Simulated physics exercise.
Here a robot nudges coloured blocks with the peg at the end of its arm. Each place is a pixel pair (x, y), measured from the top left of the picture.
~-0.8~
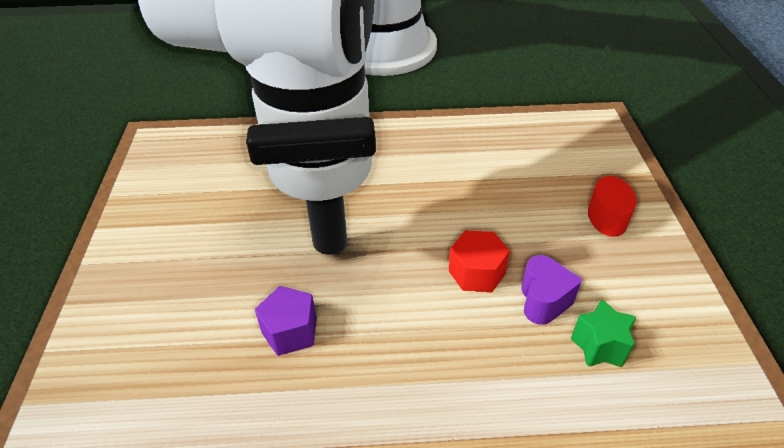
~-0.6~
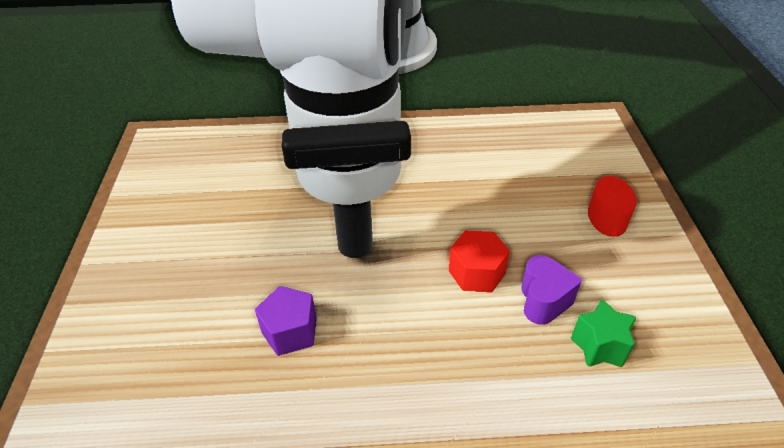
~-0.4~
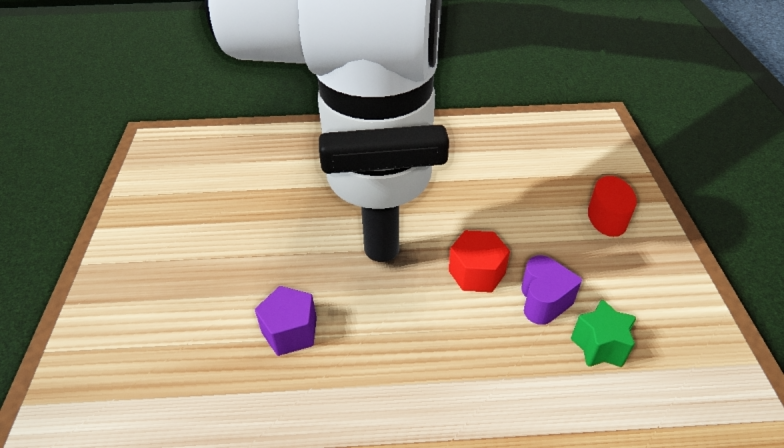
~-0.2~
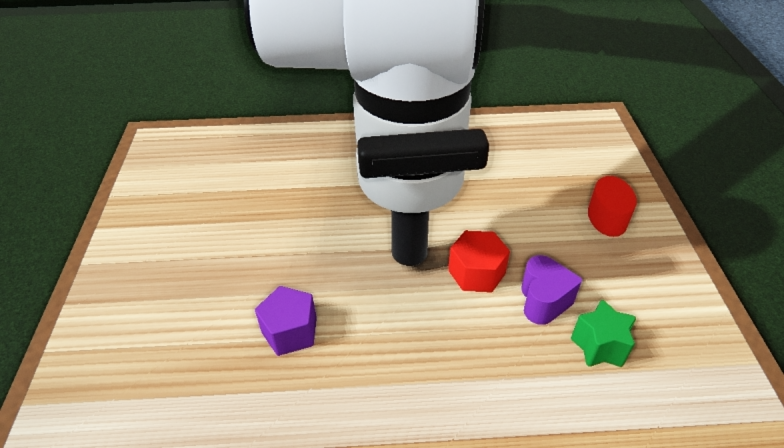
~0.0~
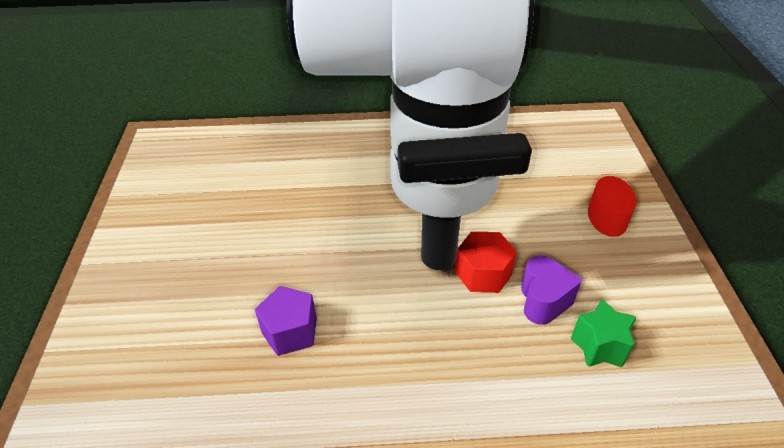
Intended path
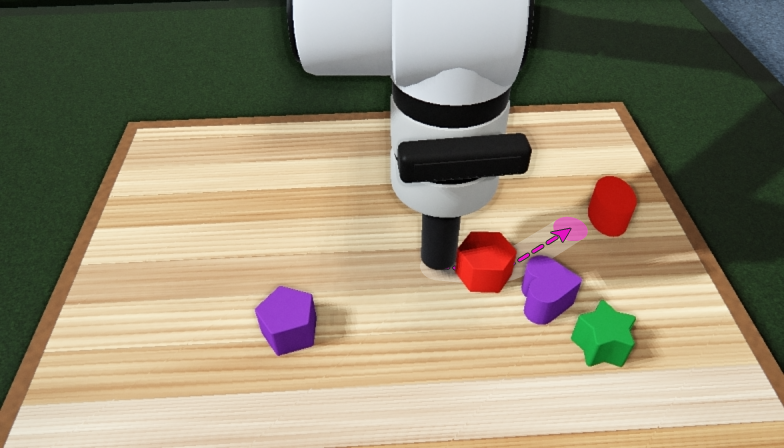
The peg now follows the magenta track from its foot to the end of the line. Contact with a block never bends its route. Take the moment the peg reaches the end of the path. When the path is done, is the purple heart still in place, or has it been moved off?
Well, the purple heart shifts from its place.
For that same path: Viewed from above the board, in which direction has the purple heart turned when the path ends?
It goes round the way clock hands do.
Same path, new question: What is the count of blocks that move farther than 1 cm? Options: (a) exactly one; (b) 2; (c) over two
Answer: B.
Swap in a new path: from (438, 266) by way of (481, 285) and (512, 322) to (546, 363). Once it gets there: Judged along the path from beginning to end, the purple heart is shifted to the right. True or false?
Answer: False.
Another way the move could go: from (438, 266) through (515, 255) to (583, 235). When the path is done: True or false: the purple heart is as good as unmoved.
The statement is incorrect.
Path on the board, from (438, 266) over (492, 270) and (534, 251) to (570, 229).
What follows on the original path. One third of the way, peg at (494, 260); red hexagon at (543, 247), turned 15° anticlockwise; purple heart at (574, 280), turned 60° clockwise.
Two thirds of the way, peg at (537, 241); red hexagon at (588, 240), turned 20° clockwise; purple heart at (579, 281), turned 75° clockwise.
At the end, peg at (573, 219); red hexagon at (604, 236), turned 70° clockwise; purple heart at (579, 281), turned 75° clockwise; red oval in place.
